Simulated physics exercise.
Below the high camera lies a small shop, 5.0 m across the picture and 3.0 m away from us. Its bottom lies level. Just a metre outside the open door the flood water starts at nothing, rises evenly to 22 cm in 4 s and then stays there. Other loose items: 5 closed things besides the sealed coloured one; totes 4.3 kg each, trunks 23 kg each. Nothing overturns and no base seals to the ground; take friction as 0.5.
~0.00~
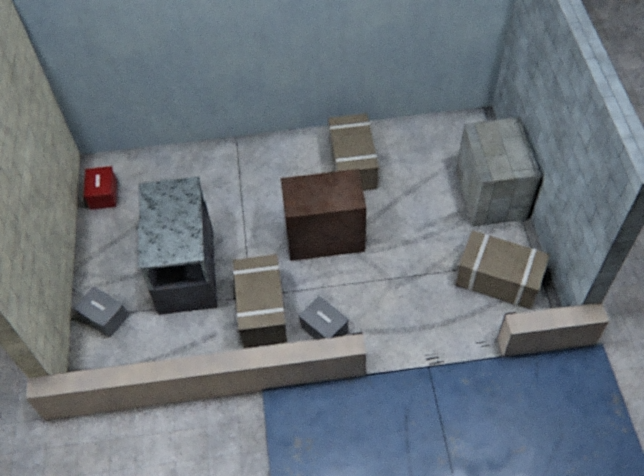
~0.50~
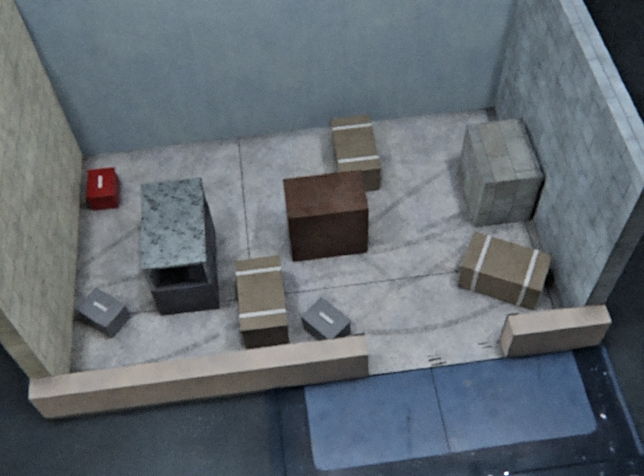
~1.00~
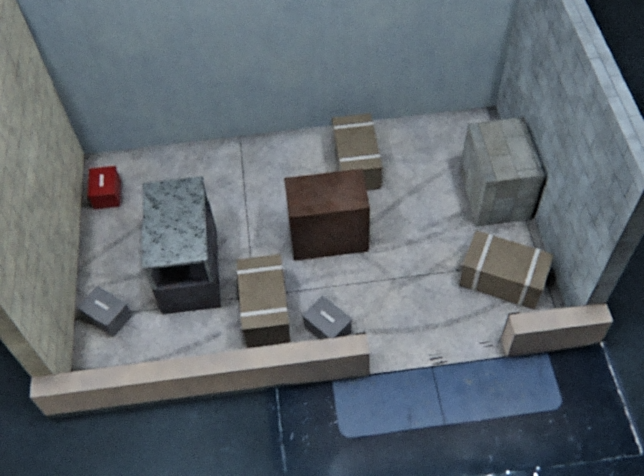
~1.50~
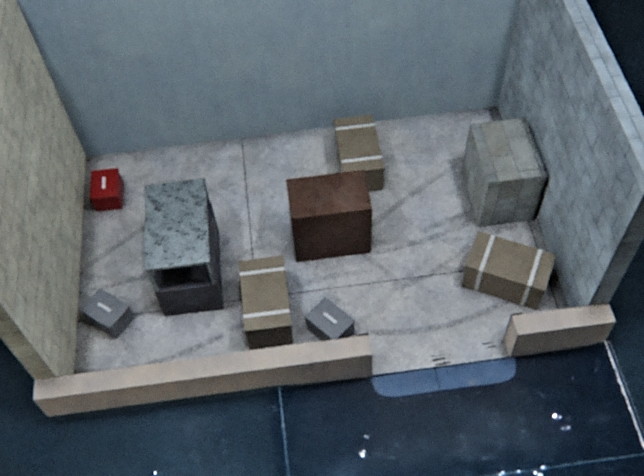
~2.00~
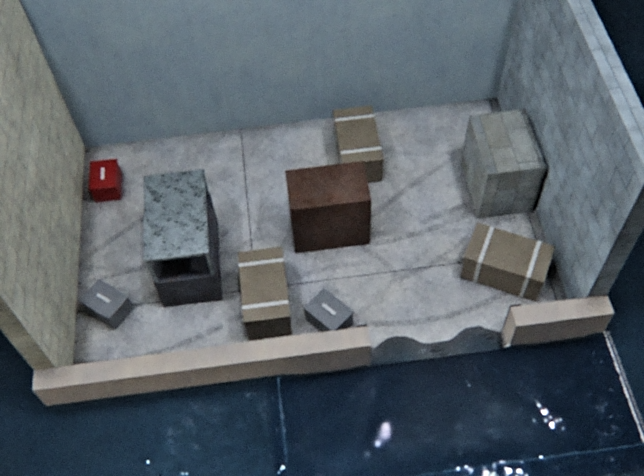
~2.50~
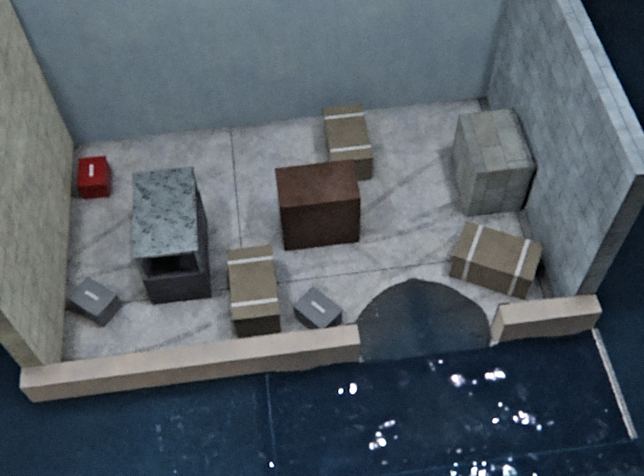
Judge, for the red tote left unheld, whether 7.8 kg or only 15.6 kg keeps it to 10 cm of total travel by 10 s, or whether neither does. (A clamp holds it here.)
Judgement: Neither suffices.
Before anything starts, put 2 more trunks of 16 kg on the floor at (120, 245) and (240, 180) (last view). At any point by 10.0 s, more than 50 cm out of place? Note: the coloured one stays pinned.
The first is not as far, the second further.
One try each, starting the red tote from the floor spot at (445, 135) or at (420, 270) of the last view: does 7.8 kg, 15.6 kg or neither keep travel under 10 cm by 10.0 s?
Taking them in turn, neither mass keeps it, and neither mass keeps it.
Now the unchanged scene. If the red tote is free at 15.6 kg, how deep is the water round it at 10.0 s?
10 cm, roughly.
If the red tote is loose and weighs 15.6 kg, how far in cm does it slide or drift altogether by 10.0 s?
I'd put it near 60 cm in all.
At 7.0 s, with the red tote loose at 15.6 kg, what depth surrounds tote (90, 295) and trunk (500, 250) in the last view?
Some 0 cm at the first, some 10 cm at the second.
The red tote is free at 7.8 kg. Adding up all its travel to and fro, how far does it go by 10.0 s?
Path length near 150 cm.
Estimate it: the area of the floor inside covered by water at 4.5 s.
Roughly 5.0 m2 of it is wet.
After 3.5 s the red tote would be 0 cm from its start with 7.8 kg and 0 cm from its start with 15.6 kg; 0 cm of water round it then.
After 4.5 s the red tote would be 0 cm from its start with 7.8 kg and 0 cm from its start with 15.6 kg; 0 cm of water round it then.
After 7.0 s the red tote would be 0 cm from its start with 7.8 kg and 0 cm from its start with 15.6 kg; 1 cm of water round it then.
After 10.0 s the red tote would be 154 cm from its start with 7.8 kg and 66 cm from its start with 15.6 kg; 10 cm of water round it then.
